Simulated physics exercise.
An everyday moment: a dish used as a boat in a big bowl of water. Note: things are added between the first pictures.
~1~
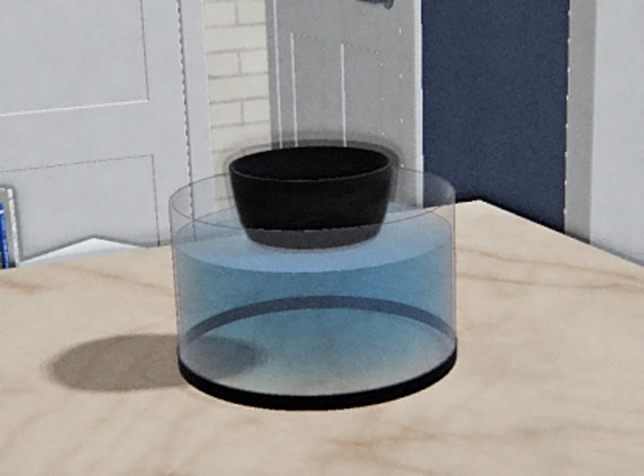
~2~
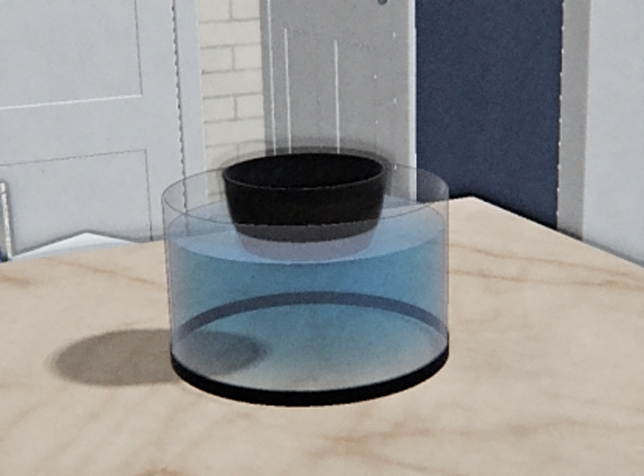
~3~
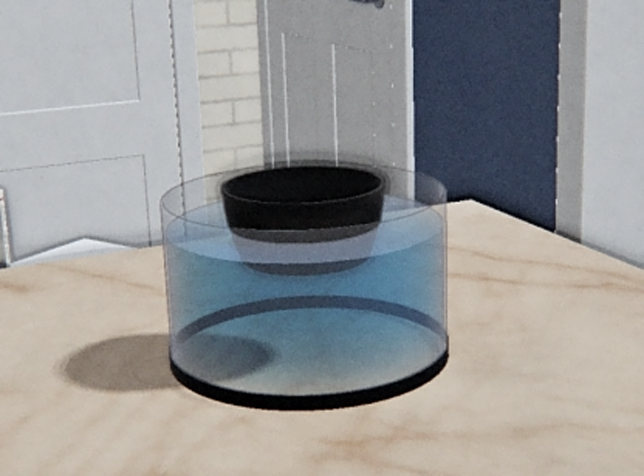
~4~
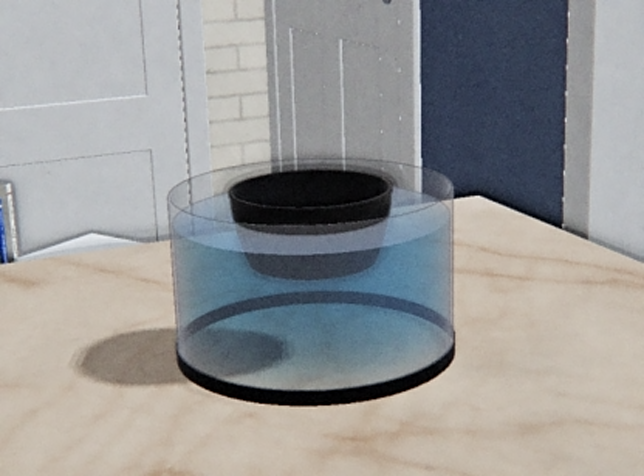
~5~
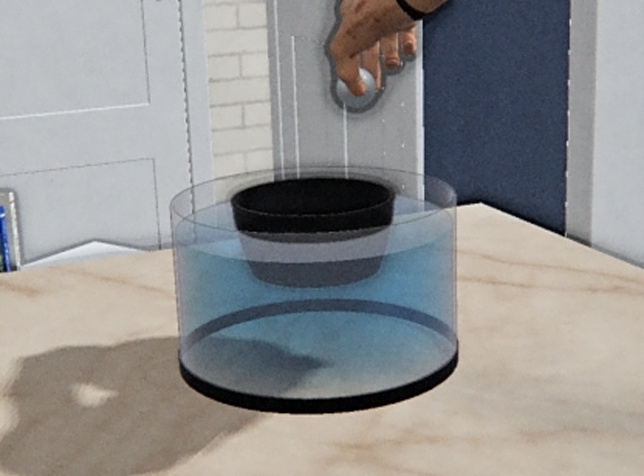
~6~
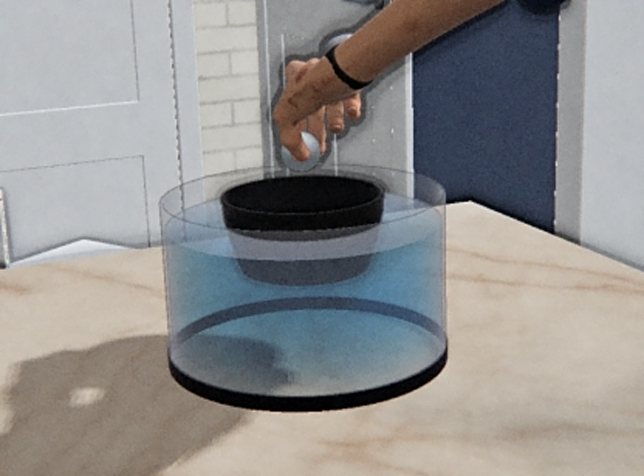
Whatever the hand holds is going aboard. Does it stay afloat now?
Yes.
Soon after, the steel ball is in and the dish dips.
Later, it steadies; about a fifth of its side above the surface.
In the end, the dish floats; about a fifth of its side above the surface.
